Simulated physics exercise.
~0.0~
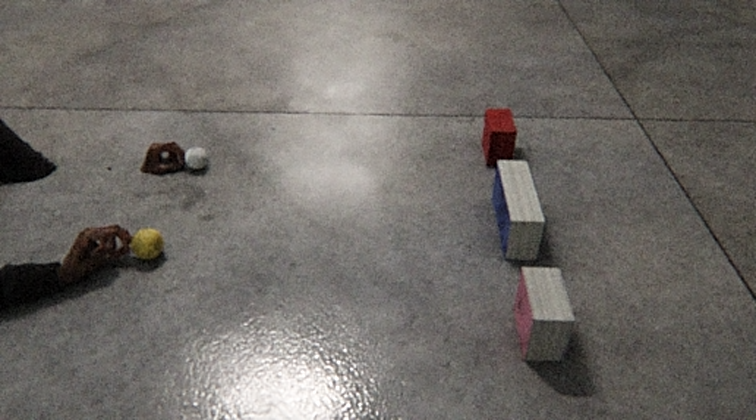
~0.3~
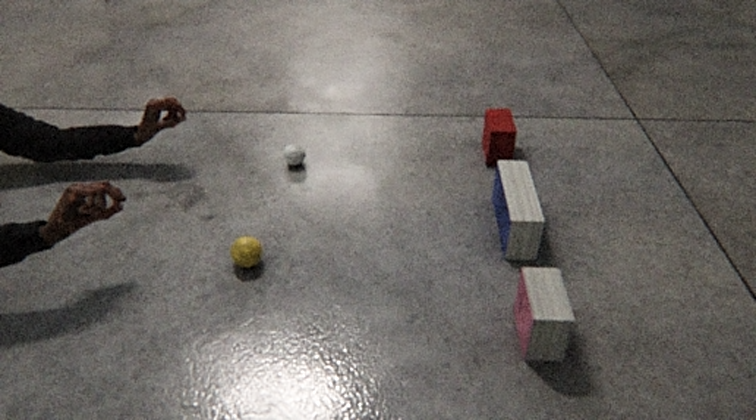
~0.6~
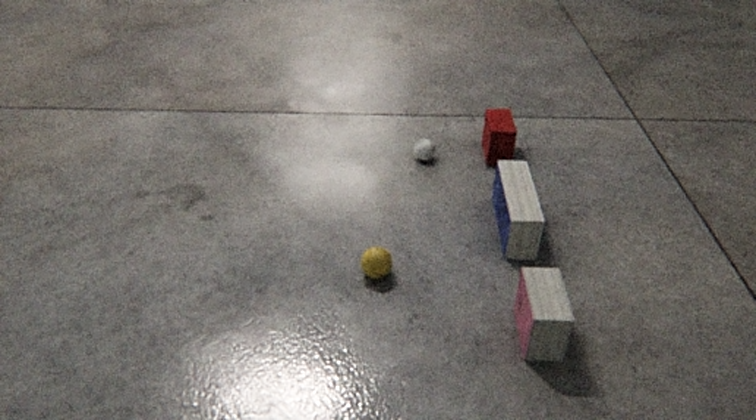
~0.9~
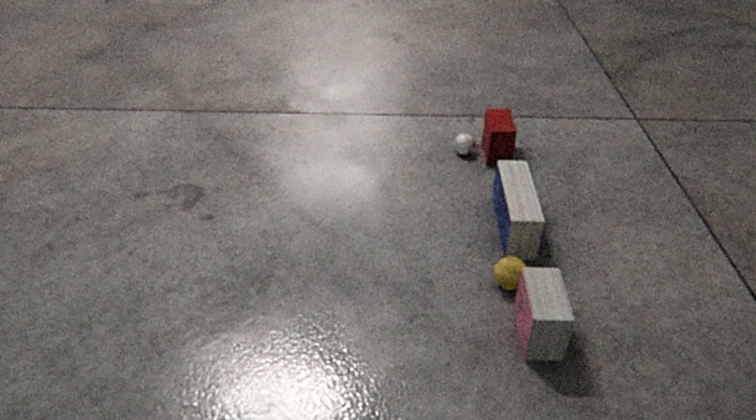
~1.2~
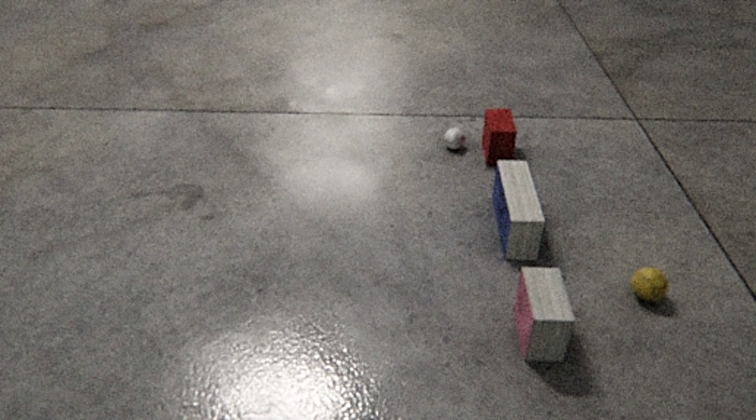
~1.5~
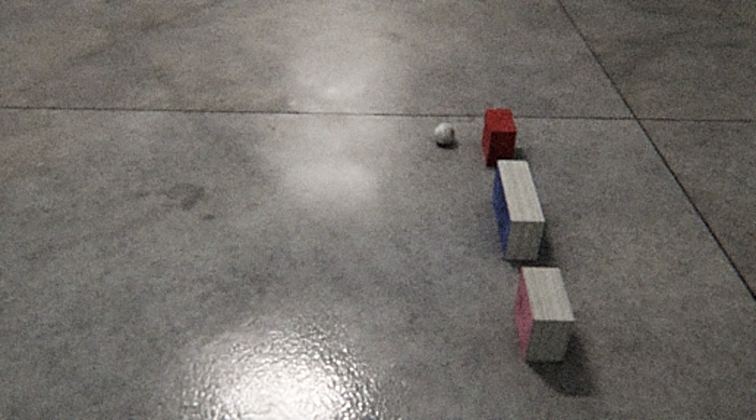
On a concrete floor, hands release two balls; yellow rolls between blocks, white bounces back.
